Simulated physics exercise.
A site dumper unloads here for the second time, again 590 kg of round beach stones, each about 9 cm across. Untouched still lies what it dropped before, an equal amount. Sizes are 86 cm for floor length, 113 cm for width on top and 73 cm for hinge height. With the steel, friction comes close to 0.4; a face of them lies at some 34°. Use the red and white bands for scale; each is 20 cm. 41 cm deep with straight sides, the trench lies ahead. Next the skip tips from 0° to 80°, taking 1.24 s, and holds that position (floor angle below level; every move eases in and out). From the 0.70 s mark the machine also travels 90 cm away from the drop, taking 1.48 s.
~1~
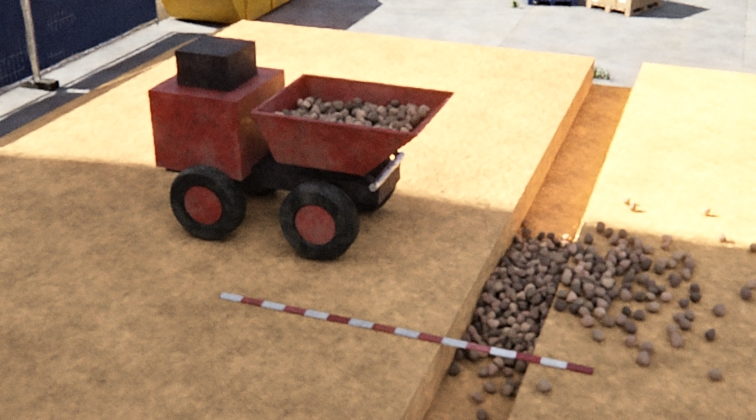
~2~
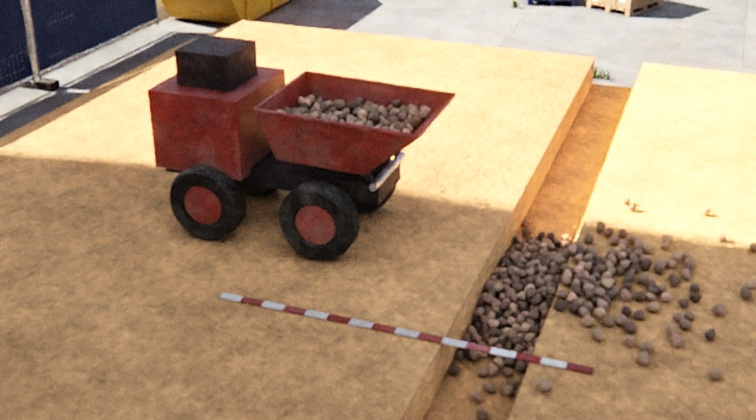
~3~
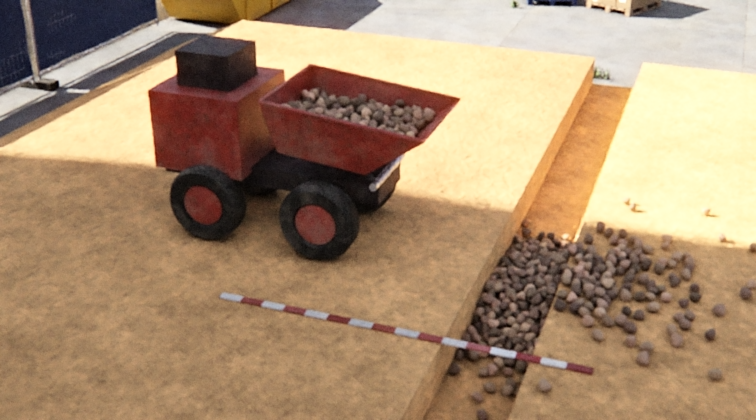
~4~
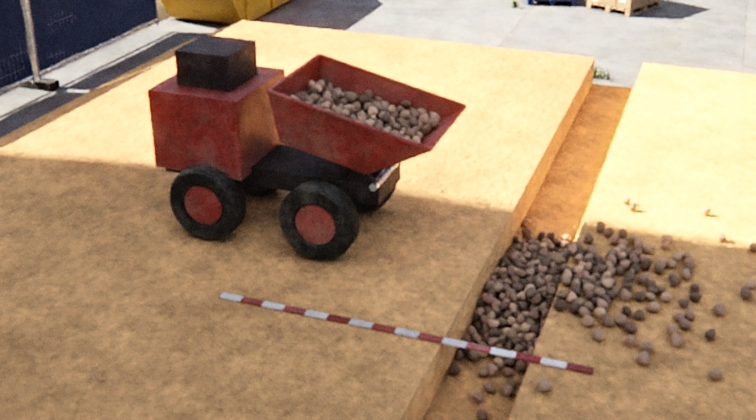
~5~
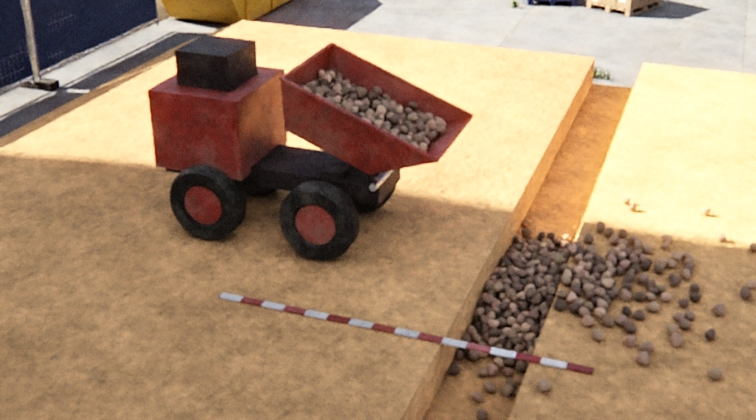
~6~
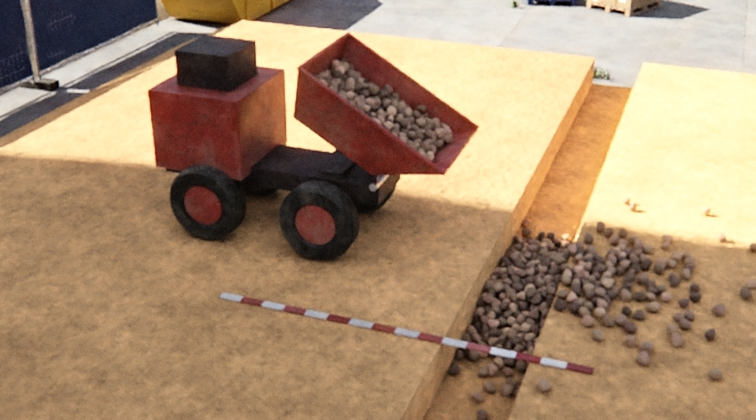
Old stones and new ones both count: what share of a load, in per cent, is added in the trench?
I would say about 51 percent.
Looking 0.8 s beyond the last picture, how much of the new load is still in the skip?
About 25 percent is still in there.
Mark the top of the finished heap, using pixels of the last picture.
Near (456, 236).
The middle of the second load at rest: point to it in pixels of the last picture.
Around (492, 258) in the last picture.
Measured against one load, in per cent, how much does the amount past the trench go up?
Roughly 0 percent of a load.
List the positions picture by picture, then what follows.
The first picture shows lip at (417, 135), floor tilted 0°, highest stones at (382, 112). The earlier load is highest near (600, 278), 7 cm above ground level, 78 % in the trench, 22 % past the trench.
In the second picture, the skip is at 2°, its lip at (419, 137); the top of the load is at (381, 111).
In the third picture, the skip is at 6°, its lip at (424, 142); the top of the load is at (325, 99).
In the fourth picture, the skip is at 13°, its lip at (431, 150); the top of the load is at (326, 92).
In the fifth picture, the skip is at 21°, its lip at (438, 161); the top of the load is at (328, 79).
In the sixth picture, the skip is at 30°, its lip at (444, 174); the top of the load is at (337, 69).
Then, 0.4 s after the last picture the floor is at 68°; in per cent of one load, 100 in the skip, 78 in the trench, 22 past the trench; the foremost stones are past the picture's edge.
Then, 0.8 s after the last picture the floor is at 80°; in per cent of one load, 24 in the skip, 54 short of the trench, 99 in the trench, 22 past the trench; the foremost stones are past the picture's edge.
Then, 2.1 s after the last picture the floor is at 80°; in per cent of one load, 0 in the skip, 48 short of the trench, 129 in the trench, 23 past the trench; the foremost stones are past the picture's edge.
Then, 4.9 s after the last picture the floor is at 80°; in per cent of one load, 0 in the skip, 48 short of the trench, 129 in the trench, 23 past the trench; the foremost stones are past the picture's edge. Net gain in the trench, 51.
